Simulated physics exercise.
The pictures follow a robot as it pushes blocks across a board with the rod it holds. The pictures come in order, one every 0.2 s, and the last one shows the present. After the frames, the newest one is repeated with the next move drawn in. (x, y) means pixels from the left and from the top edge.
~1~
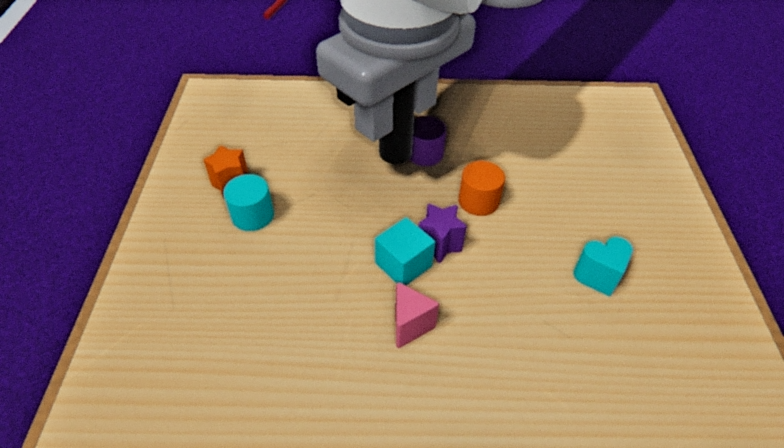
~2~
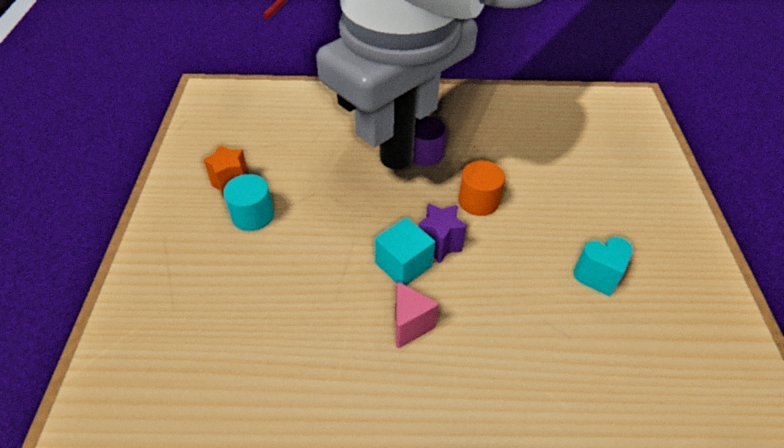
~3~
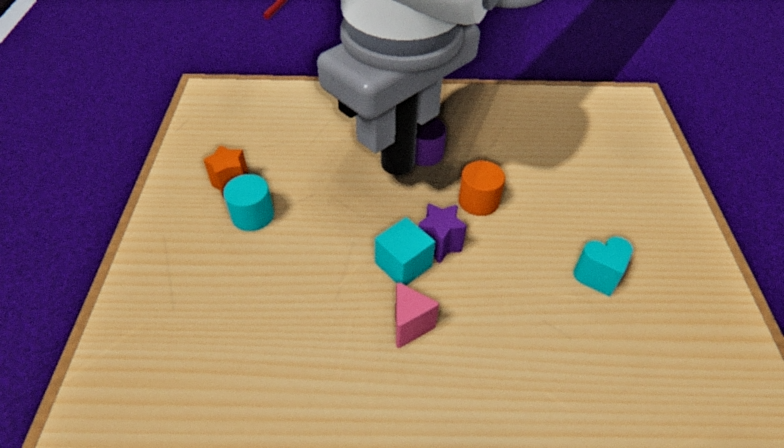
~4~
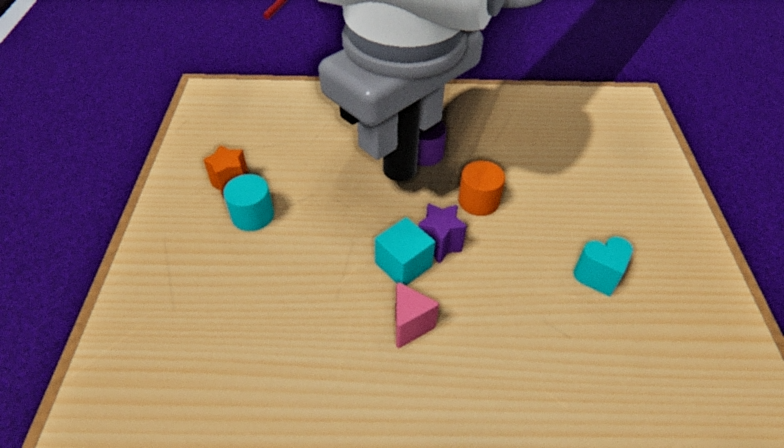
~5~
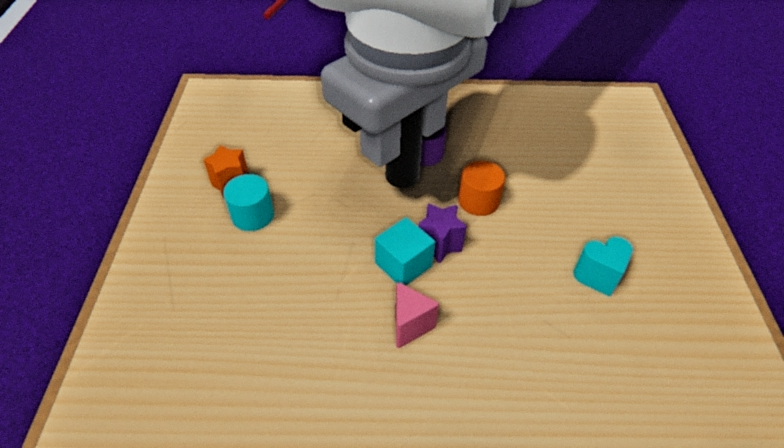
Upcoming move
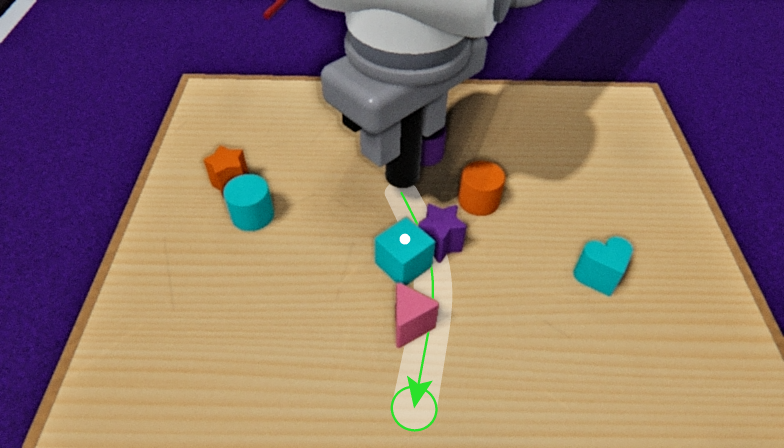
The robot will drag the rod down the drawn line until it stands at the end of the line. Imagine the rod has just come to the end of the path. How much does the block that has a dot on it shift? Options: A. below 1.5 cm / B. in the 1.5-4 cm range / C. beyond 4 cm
I'll go with B - in the 1.5-4 cm range.
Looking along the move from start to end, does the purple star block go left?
Yes, it checks out.
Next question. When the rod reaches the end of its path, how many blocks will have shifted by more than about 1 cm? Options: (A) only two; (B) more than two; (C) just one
It's B.
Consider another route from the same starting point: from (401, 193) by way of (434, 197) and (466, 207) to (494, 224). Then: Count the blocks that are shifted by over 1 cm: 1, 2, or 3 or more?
There will be one block that moves more than 1 cm.
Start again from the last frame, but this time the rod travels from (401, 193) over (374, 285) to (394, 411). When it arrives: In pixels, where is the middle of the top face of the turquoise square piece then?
Answer: (418, 271).
The drawn path runs from (401, 193) through (427, 250) and (430, 321) to (414, 408); the dot is on the turquoise square piece.
On the path given first. One third of the way, rod (429, 235); turquoise square piece (401, 248); purple star block (469, 244), turned 35° anticlockwise.
Two thirds of the way, rod (432, 307); turquoise square piece (392, 265), turned 45° clockwise; pink triangular piece (404, 317), turned 20° clockwise; purple star block (475, 258), turned 100° anticlockwise.
At the end, rod (416, 395); turquoise square piece (392, 265), turned 45° clockwise; pink triangular piece (383, 348), turned 80° clockwise; purple circle not moved; purple star block (475, 258), turned 100° anticlockwise.
